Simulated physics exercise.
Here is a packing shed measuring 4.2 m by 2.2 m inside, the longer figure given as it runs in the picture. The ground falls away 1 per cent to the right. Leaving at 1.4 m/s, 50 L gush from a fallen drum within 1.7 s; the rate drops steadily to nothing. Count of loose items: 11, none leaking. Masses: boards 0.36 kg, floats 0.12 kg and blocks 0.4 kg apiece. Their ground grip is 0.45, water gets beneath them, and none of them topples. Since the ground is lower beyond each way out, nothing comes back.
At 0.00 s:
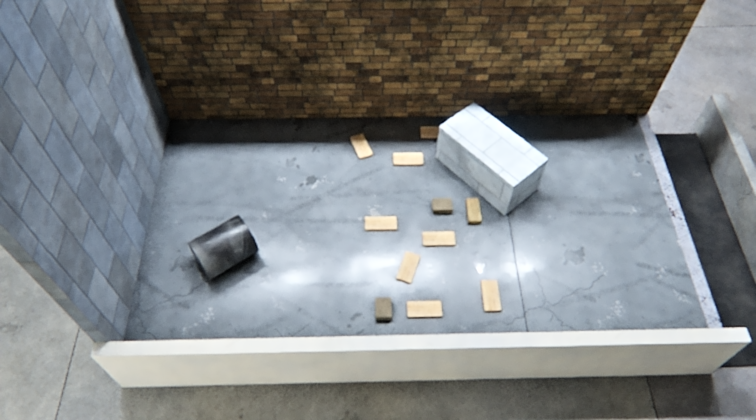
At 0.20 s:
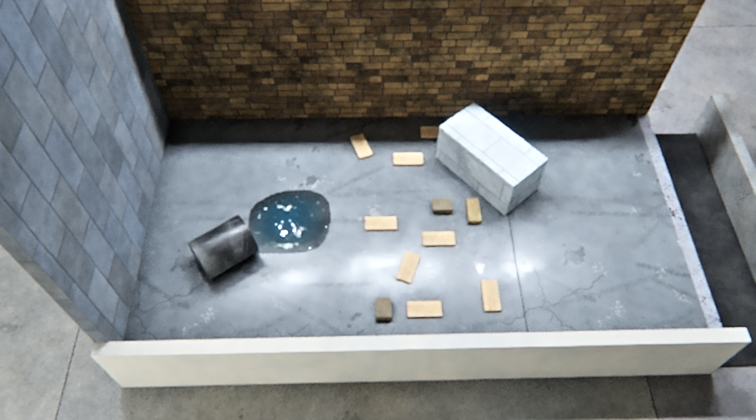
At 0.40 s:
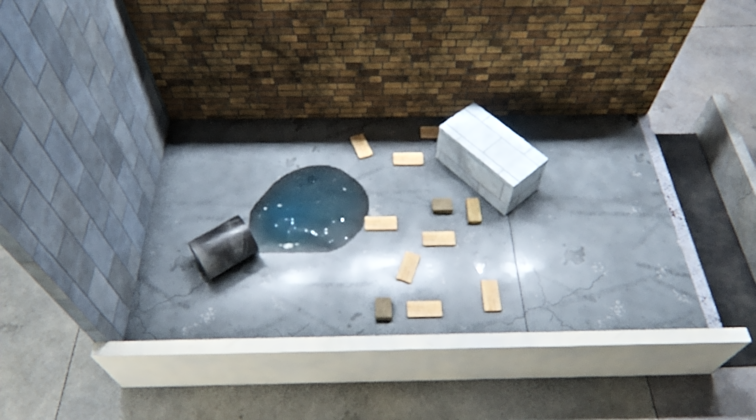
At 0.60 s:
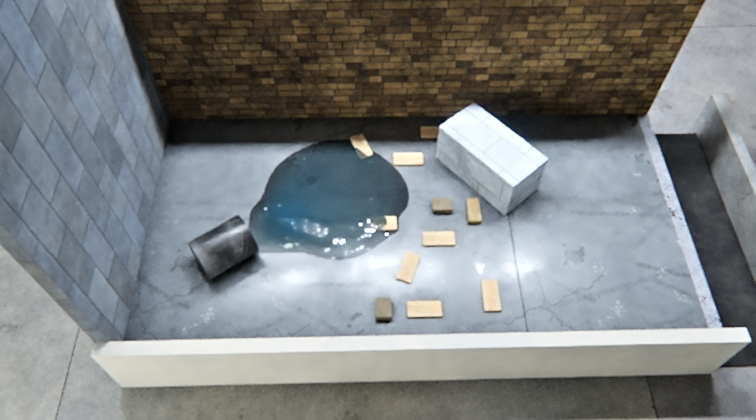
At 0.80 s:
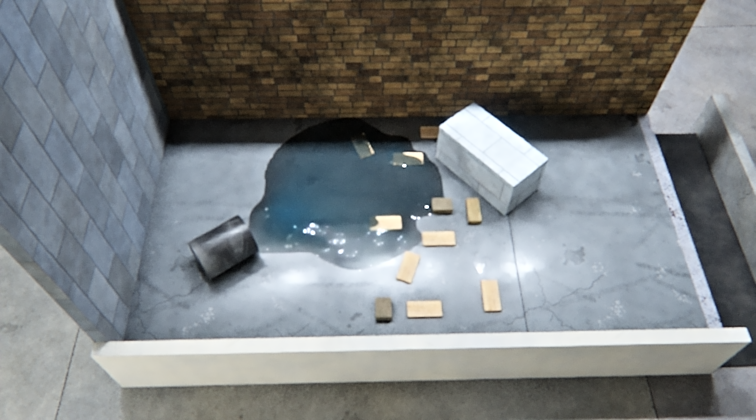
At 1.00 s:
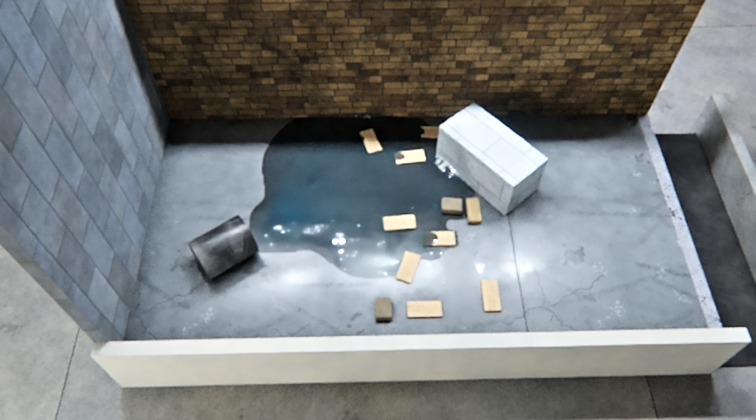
A big white block sat still near a brick wall while dark blue water appeared beside a black cylinder, spread right across the grey floor, and reached the small boards, shifting a few slightly.
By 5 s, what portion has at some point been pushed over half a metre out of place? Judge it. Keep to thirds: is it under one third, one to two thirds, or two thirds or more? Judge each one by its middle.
A third to two thirds.
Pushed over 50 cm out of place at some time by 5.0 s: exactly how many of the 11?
7.
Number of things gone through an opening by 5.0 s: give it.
Total: 0.
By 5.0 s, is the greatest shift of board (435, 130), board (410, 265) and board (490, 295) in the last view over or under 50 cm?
First exceeds it, second does not reach it, third does not reach it.
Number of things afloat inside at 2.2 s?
6.
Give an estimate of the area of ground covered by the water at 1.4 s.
I'd estimate close to 2.5 m2.
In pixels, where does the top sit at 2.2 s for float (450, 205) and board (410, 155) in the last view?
Estimated pixels: (505, 221) and (455, 133).
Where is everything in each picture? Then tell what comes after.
In the first picture, a board at (381, 223) rests on the ground; a board at (361, 146) rests on the ground; 0.0 m2 under water; 0 of 11 have shifted.
In the second picture, a board at (381, 223) rests on the ground; a board at (361, 146), on the bottom; 0.3 m2 under water; 0 of 11 have shifted.
In the third picture, a board at (381, 223), on the bottom; a board at (361, 146), on the bottom; water covers 0.6 m2; 0 of 11 have shifted.
In the fourth picture, a board at (381, 223), on the bottom; a board at (361, 146) rests on the ground; 1.1 m2 under water; 0 of 11 have shifted.
In the fifth picture, a board at (385, 223), afloat, 4 cm from its start; a board at (362, 145), on the bottom; water covers 1.7 m2; 0 of 11 have shifted.
In the sixth picture, a board at (399, 222) floats, 15 cm from its start; a board at (371, 141) floats, 10 cm from its start; water covers 2.2 m2; 3 of 11 have shifted.
After 1.4 s 0 of 11 are over 50 cm from their spots; 5 afloat.
After 2.2 s 5 of 11 are over 50 cm from their spots; 6 afloat.
After 3.5 s 7 of 11 are over 50 cm from their spots; 2 afloat.
After 5.0 s 7 of 11 are over 50 cm from their spots, and 7 have been at some point; 1 afloat.
